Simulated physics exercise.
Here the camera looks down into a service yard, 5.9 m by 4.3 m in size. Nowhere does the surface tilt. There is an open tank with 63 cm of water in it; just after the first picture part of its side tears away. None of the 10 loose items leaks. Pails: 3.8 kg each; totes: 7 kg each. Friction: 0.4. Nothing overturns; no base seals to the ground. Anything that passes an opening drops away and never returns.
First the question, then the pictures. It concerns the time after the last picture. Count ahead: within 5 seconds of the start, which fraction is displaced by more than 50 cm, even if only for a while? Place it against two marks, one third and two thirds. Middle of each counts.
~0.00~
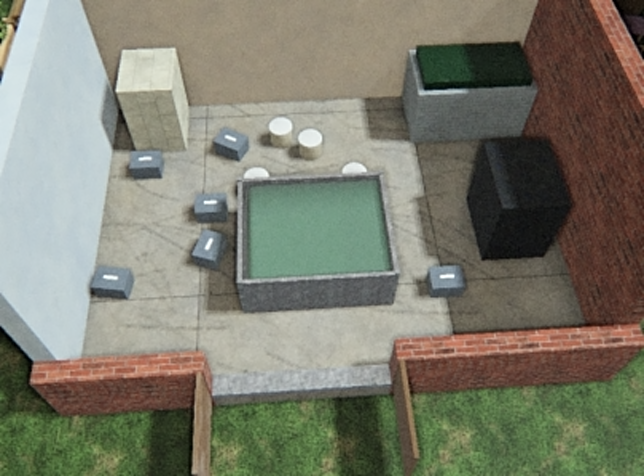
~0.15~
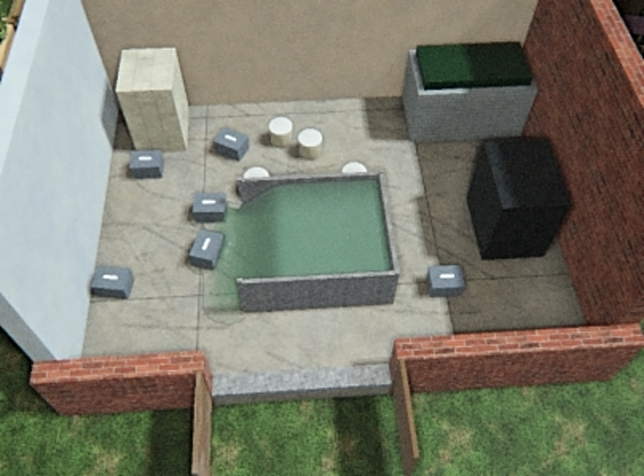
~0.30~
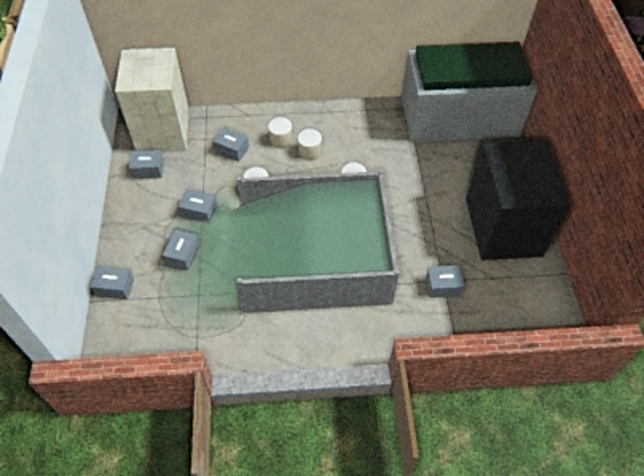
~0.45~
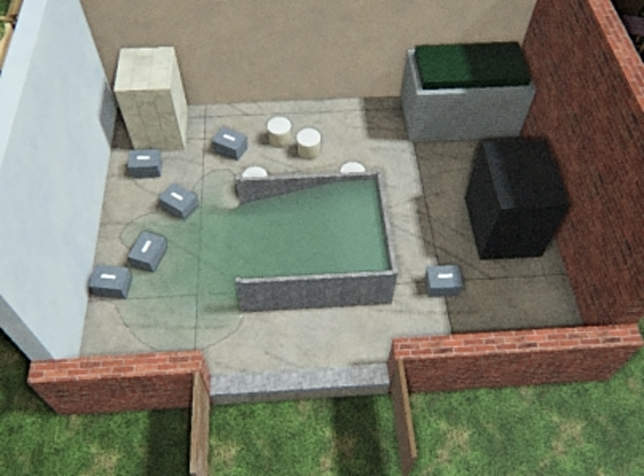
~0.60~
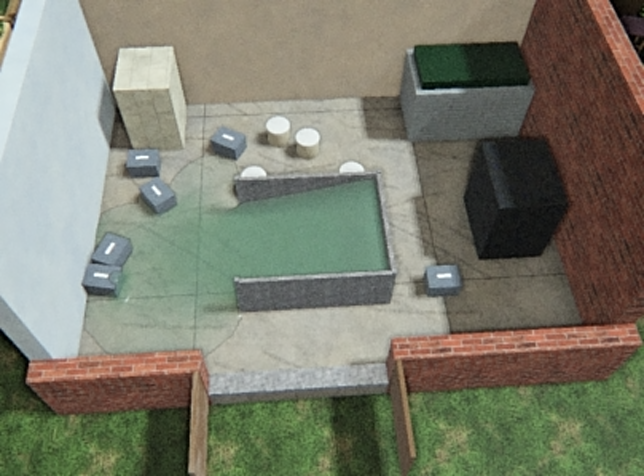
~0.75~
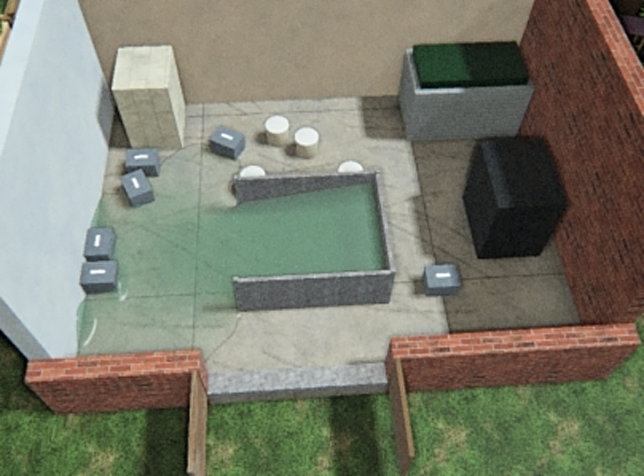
At or past two thirds.
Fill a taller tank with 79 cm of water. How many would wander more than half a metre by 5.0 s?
It would come to 9 of them.
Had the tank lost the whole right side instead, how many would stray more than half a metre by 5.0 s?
In that case the number is 4.
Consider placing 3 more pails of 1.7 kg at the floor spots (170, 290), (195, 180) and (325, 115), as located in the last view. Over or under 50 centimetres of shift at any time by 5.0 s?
In the order asked: Farther than that, farther than that, farther than that.
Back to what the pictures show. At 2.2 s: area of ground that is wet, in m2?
Somewhere about 9.5 m2, give or take.
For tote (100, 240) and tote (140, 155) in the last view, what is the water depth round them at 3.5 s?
I'd put it at 21 cm and 5 cm respectively.
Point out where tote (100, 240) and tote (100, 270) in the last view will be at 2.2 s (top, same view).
Somewhere around (110, 158) and (106, 333).
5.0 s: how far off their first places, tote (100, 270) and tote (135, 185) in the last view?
First: Washed out. Second: 120 cm.
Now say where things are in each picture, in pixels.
The first frame shows a tote at (209, 245) rests on the ground; a tote at (210, 203) rests on the ground; 2.4 m2 under water; 0 of 10 have shifted.
The second frame shows a tote at (206, 245), on the bottom, 3 cm from its start; a tote at (209, 203) rests on the ground; 3.1 m2 under water; 0 of 10 have shifted.
The third frame shows a tote at (180, 245), on the bottom, 34 cm from its start; a tote at (197, 201) rests on the ground, 17 cm from its start; water covers 4.0 m2; 2 of 10 have shifted.
The fourth frame shows a tote at (146, 247) rests on the ground, 74 cm from its start; a tote at (177, 197), on the bottom, 42 cm from its start; water covers 5.3 m2; 2 of 10 have shifted.
The fifth frame shows a tote at (110, 249), on the bottom, 116 cm from its start; a tote at (156, 191) rests on the ground, 70 cm from its start; water covers 6.7 m2; 3 of 10 have shifted.
The sixth frame shows a tote at (98, 241) floats, 130 cm from its start; a tote at (136, 183), on the bottom, 100 cm from its start; water covers 7.6 m2; 3 of 10 have shifted.
After 1.1 s 2 of 10 are over 50 cm from their spots; 3 afloat.
After 2.2 s 3 of 10 are over 50 cm from their spots; 4 afloat.
After 3.5 s 7 of 10 are over 50 cm from their spots; 3 afloat.
After 5.0 s 9 of 10 are over 50 cm from their spots, and 9 have been at some point; 5 afloat.
